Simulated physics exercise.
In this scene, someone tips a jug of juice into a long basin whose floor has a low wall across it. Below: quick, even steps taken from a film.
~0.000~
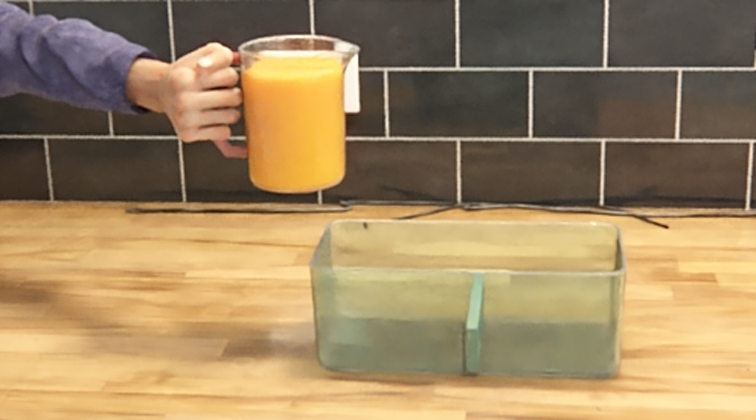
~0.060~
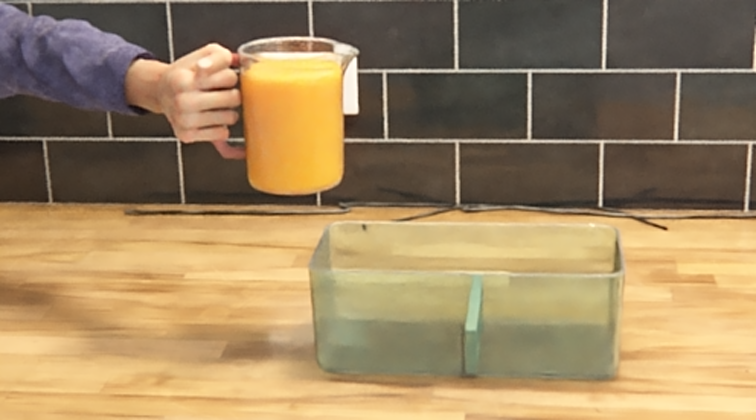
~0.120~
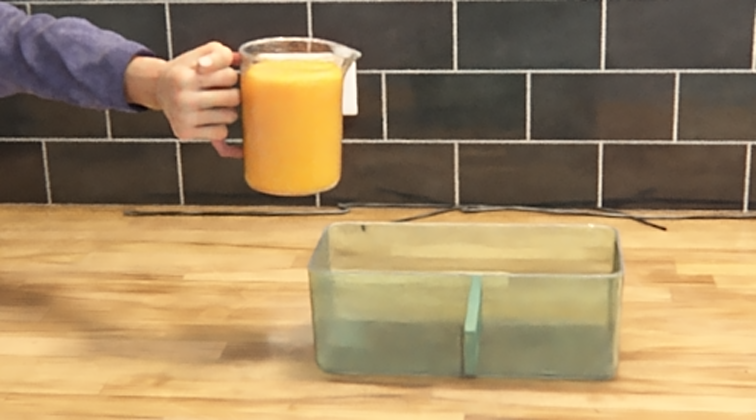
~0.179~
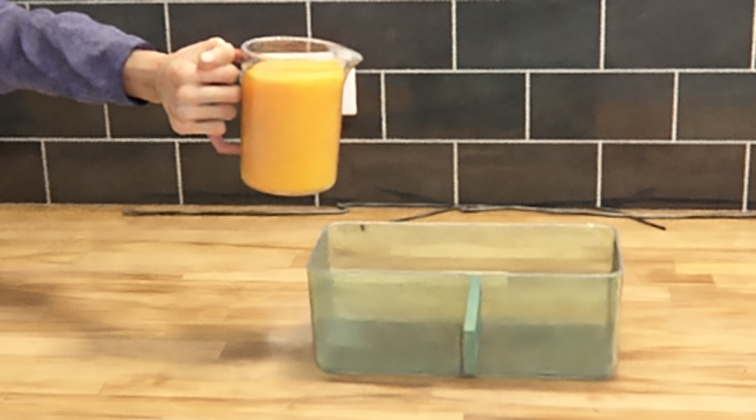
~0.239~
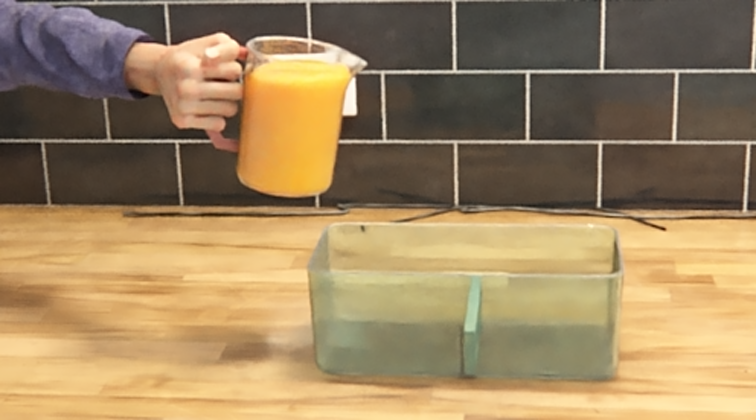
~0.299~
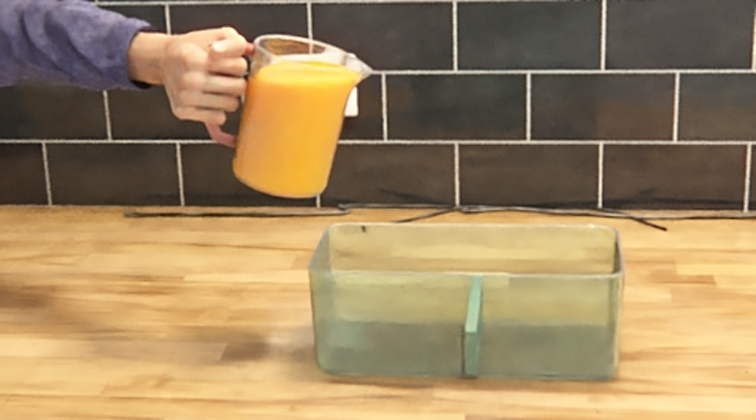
A hand holding a clear jug of orange juice upright, then gradually tilting it rightward above a long glass basin with a divider.
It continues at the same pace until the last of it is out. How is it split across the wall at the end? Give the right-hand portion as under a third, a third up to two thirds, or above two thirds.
Beneath one third.
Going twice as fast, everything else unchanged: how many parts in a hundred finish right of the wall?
Roughly 10 percent.
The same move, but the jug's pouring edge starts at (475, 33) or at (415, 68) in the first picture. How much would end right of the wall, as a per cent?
First try: About 90 %; second try: About 85 %.
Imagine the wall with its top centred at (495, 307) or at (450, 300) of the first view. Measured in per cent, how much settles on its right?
In order, 5 and 50 in a hundred.
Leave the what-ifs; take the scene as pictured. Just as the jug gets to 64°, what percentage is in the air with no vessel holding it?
It comes to 10 per cent or so.
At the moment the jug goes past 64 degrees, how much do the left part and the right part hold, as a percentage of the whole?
On the left near 5 in a hundred, on the right near 0 in a hundred.
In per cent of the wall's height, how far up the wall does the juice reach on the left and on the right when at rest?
Left 70 per cent, right 10.
A moment on, the jug is tipped part way and 85 per cent is still to pour, 4 is left of the wall and 0 right of it.
Next, the jug is tipped on its side and 43 per cent is still to pour, 36 is left of the wall and 3 right of it.
Then the jug is tipped on its side and 11 per cent is still to pour, 74 is left of the wall and 4 right of it.
Later the jug is tipped on its side and 2 per cent is still to pour, 86 is left of the wall and 6 right of it.
Finally, 89 per cent lies left of the wall, 6 right of it and 5 outside.
